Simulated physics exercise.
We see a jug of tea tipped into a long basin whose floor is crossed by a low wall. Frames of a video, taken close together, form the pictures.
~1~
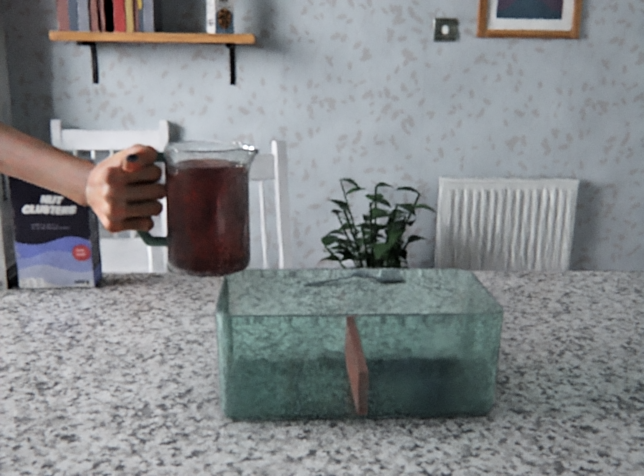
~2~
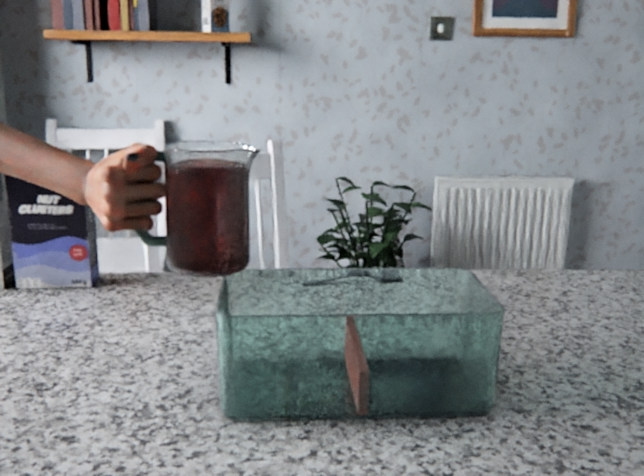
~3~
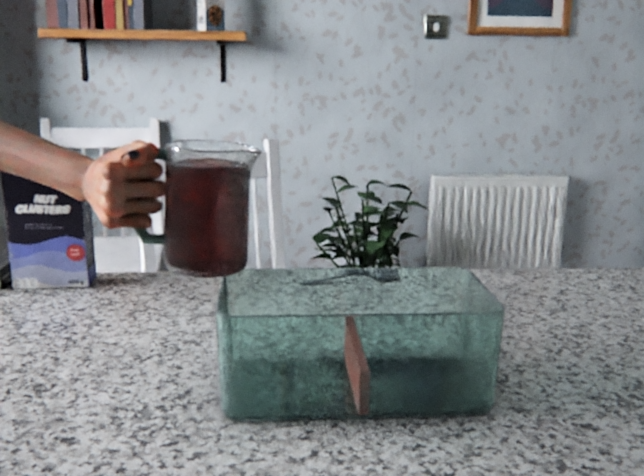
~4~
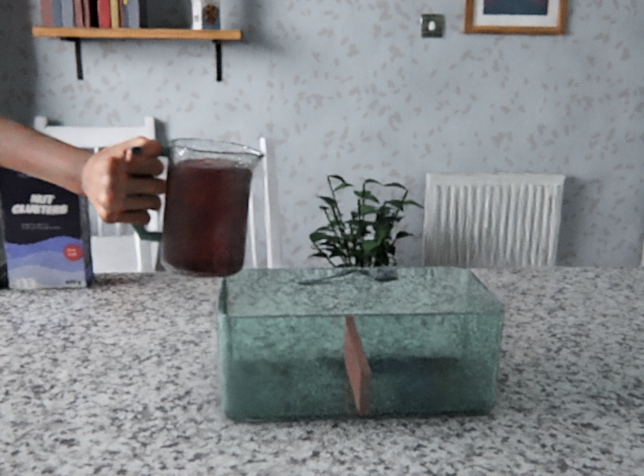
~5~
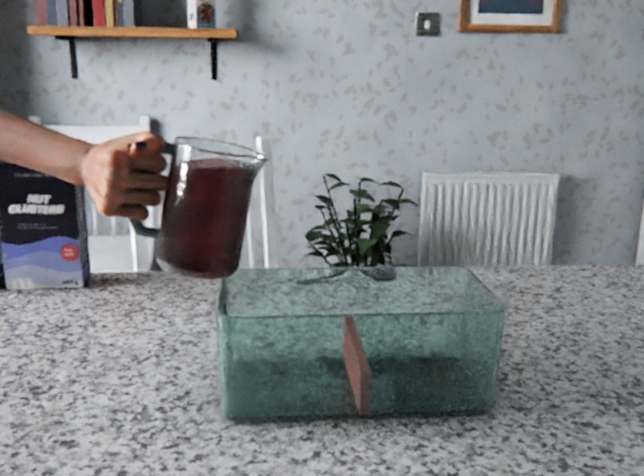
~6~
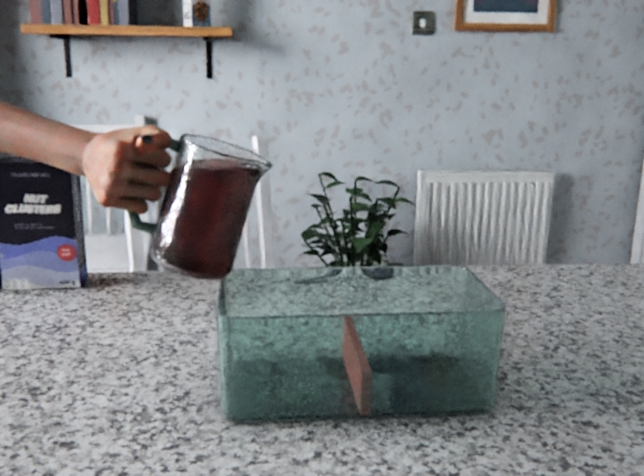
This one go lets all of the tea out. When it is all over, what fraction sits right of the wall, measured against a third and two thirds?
It finishes at less than a third.
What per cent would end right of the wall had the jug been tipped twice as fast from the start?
Around 5 per cent ends up there.
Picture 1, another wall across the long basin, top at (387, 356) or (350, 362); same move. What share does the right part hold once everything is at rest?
5 %, then 20 %.
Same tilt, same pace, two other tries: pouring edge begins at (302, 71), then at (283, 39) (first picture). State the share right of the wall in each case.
Roughly 90 % and 80 %.
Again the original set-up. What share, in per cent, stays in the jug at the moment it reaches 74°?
85 per cent or so.
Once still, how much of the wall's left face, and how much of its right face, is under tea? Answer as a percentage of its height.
The left comes to 50 % and the right to 0 %.
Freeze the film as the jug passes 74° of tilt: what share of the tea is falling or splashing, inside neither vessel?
Estimate: 10 per cent, roughly.
A moment on, the jug is tipped part way and 83 per cent is still to pour, 6 is left of the wall and 0 right of it.
Next, the jug is tipped right over and 29 per cent is still to pour, 58 is left of the wall and 0 right of it.
Then the jug is tipped right over and 1 per cent is still to pour, 94 is left of the wall and 2 right of it.
Later the jug is tipped right over and 0 per cent is still to pour, 96 is left of the wall and 2 right of it.
At rest 96 per cent lies left of the wall, 2 right of it and 2 outside.
